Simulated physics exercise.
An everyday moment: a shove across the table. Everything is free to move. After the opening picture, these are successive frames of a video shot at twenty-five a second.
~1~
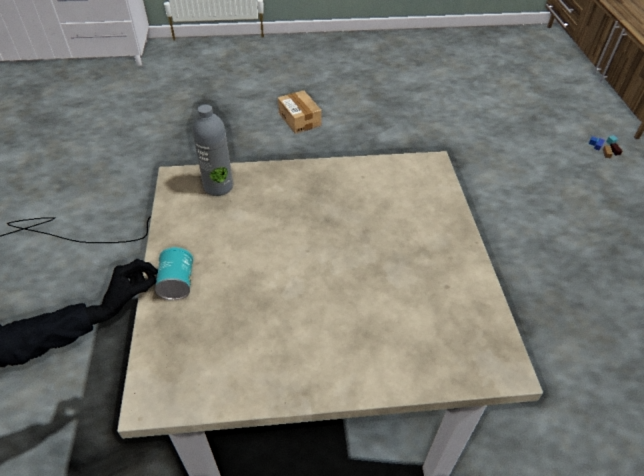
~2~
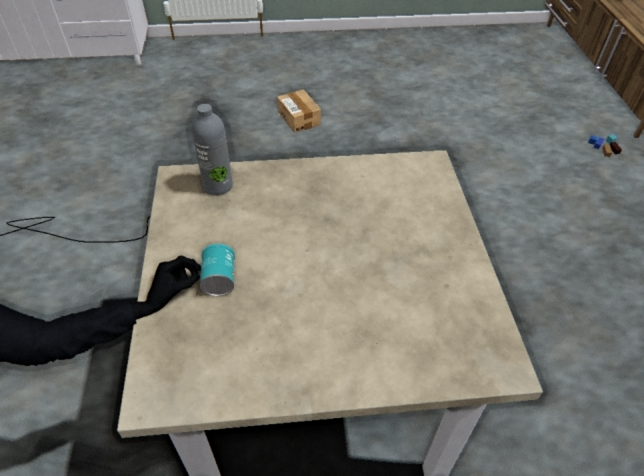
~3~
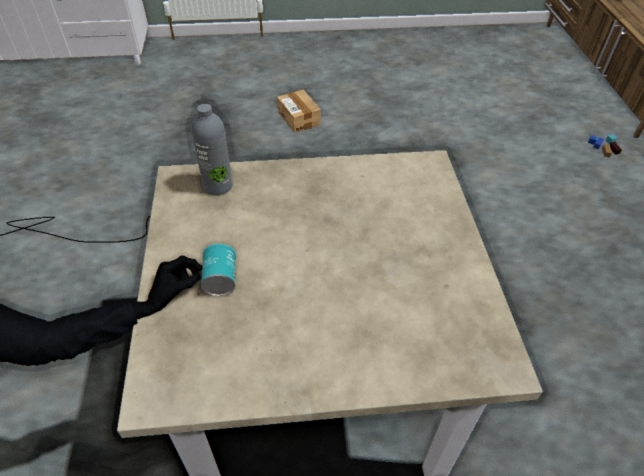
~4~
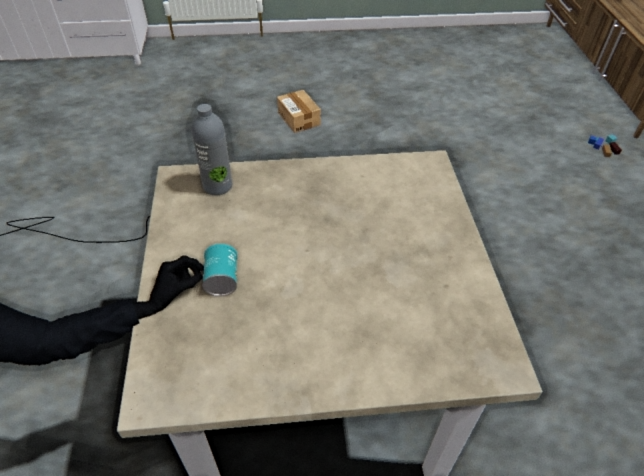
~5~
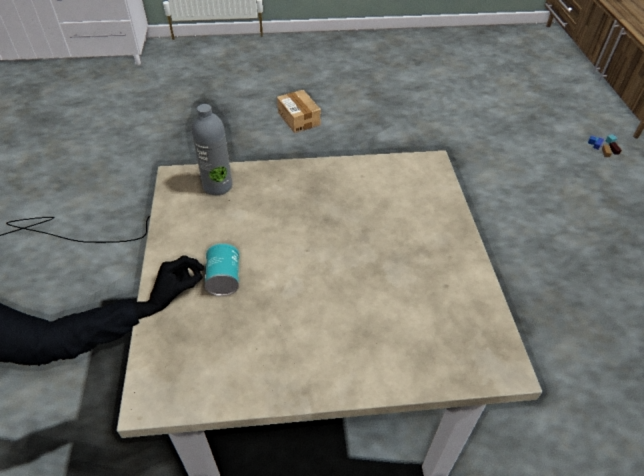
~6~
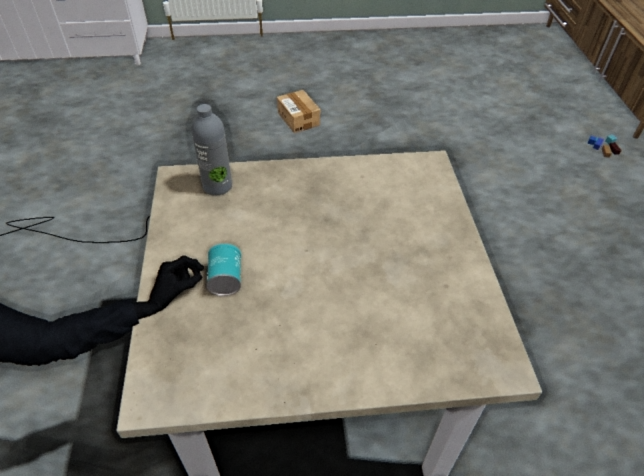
The footage shows a black-gloved hand pushing a turquoise tin a short way to the right across a table, near a gray bottle. The hand then stays almost still while the tin shifts very slightly further right, leaving a small gap.
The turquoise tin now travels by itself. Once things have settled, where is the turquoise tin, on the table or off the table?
The turquoise tin is still on the table.
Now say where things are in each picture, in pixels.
The first frame shows under the hand; turquoise tin (175, 274).
The second frame shows under the hand; turquoise tin (218, 270).
The third frame shows under the hand; turquoise tin (219, 270).
The fourth frame shows turquoise tin (220, 270).
The fifth frame shows turquoise tin (222, 270).
The sixth frame shows turquoise tin (224, 270).
Then, 0.50 s on from there, turquoise tin shifted about its own width near (246, 269).
Then, 1.10 s on from there, turquoise tin shifted about its own width near (264, 267).
In the end, moved from the start, turquoise tin. At the end, from the last picture's camera, turquoise tin near (276, 266).
